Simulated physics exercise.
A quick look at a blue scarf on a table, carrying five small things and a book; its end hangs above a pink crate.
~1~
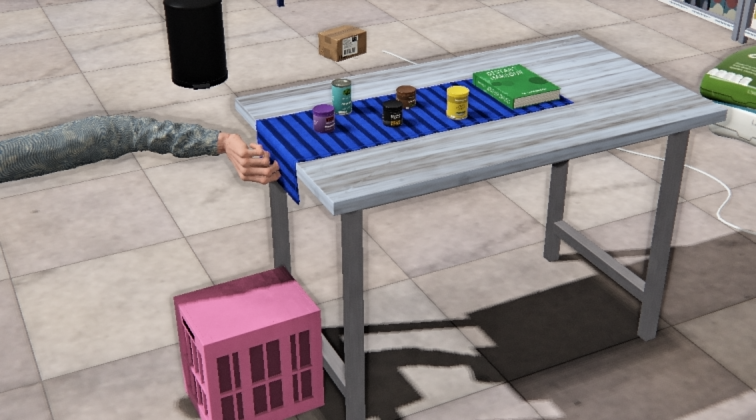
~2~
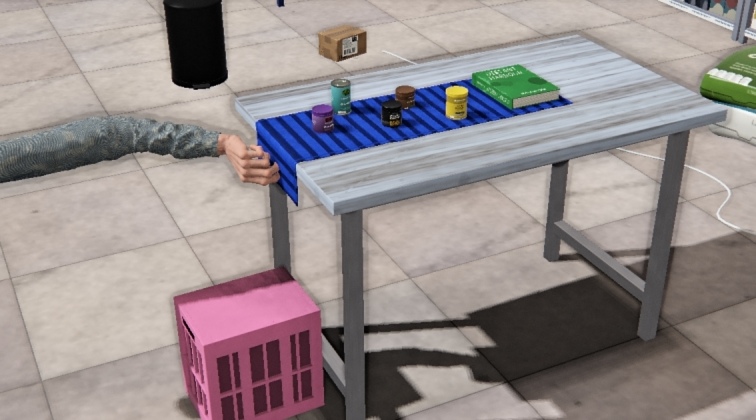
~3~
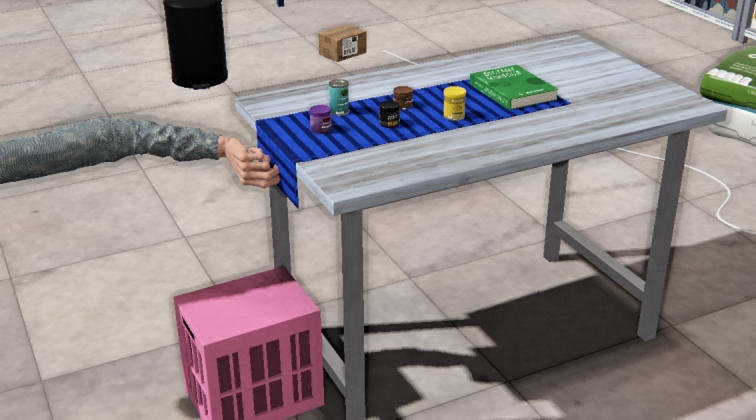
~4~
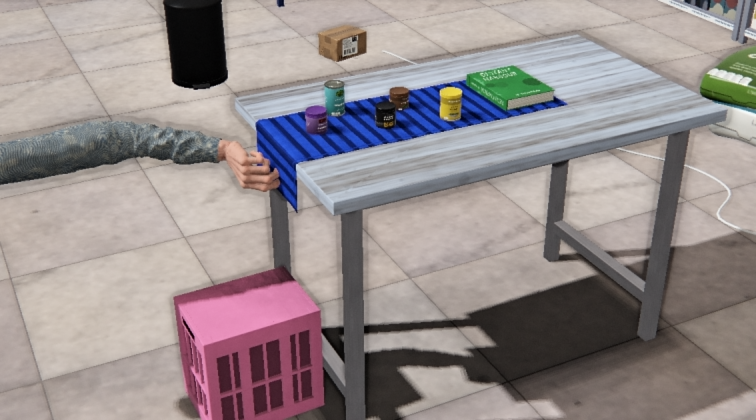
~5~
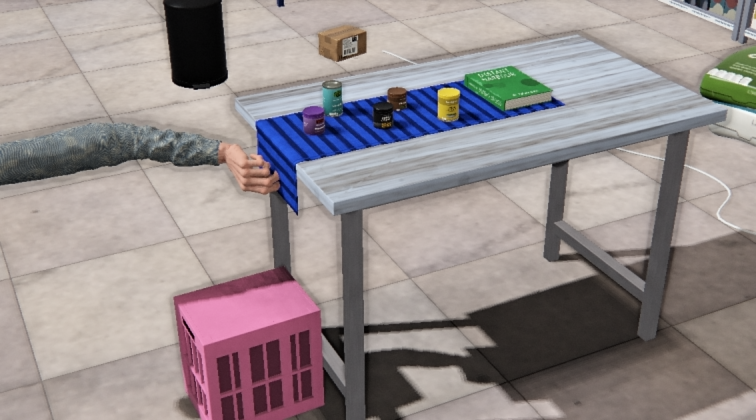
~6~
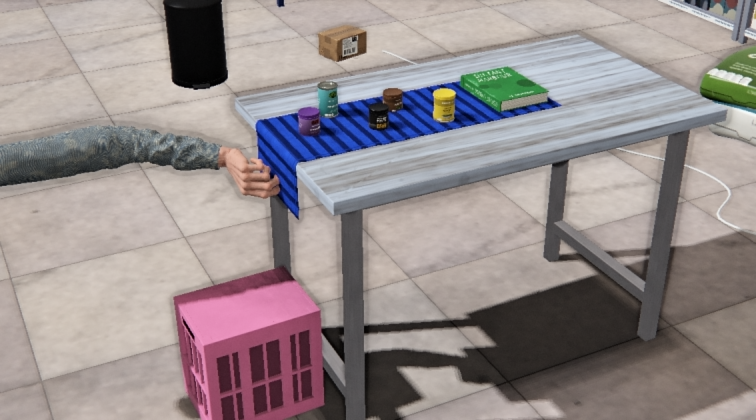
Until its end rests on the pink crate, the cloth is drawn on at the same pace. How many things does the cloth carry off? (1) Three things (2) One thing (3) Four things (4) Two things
(1) Three things.
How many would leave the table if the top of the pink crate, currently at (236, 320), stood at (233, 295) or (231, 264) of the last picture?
First case 2, second case 1.
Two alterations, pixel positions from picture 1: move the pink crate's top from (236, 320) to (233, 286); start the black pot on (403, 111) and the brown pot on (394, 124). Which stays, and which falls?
The black pot? Safe. The brown pot? Safe.
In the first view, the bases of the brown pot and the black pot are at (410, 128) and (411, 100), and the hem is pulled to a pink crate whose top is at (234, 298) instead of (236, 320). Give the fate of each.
The brown pot? Safe. The black pot? Safe.
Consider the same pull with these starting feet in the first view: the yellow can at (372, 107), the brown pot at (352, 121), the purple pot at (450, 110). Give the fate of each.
The yellow can drops off, the brown pot is carried off, the purple pot does not fall.
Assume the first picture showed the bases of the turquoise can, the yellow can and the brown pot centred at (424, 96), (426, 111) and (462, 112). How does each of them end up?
As for the turquoise can, it stays where it is; the yellow can stays where it is; the brown pot stays where it is.
Soon after, hem near (279, 241); purple pot gone.
After that, hem near (280, 277); purple pot and turquoise can gone.
In the end, hem on the crate; purple pot, turquoise can and black pot gone. The table loses three.
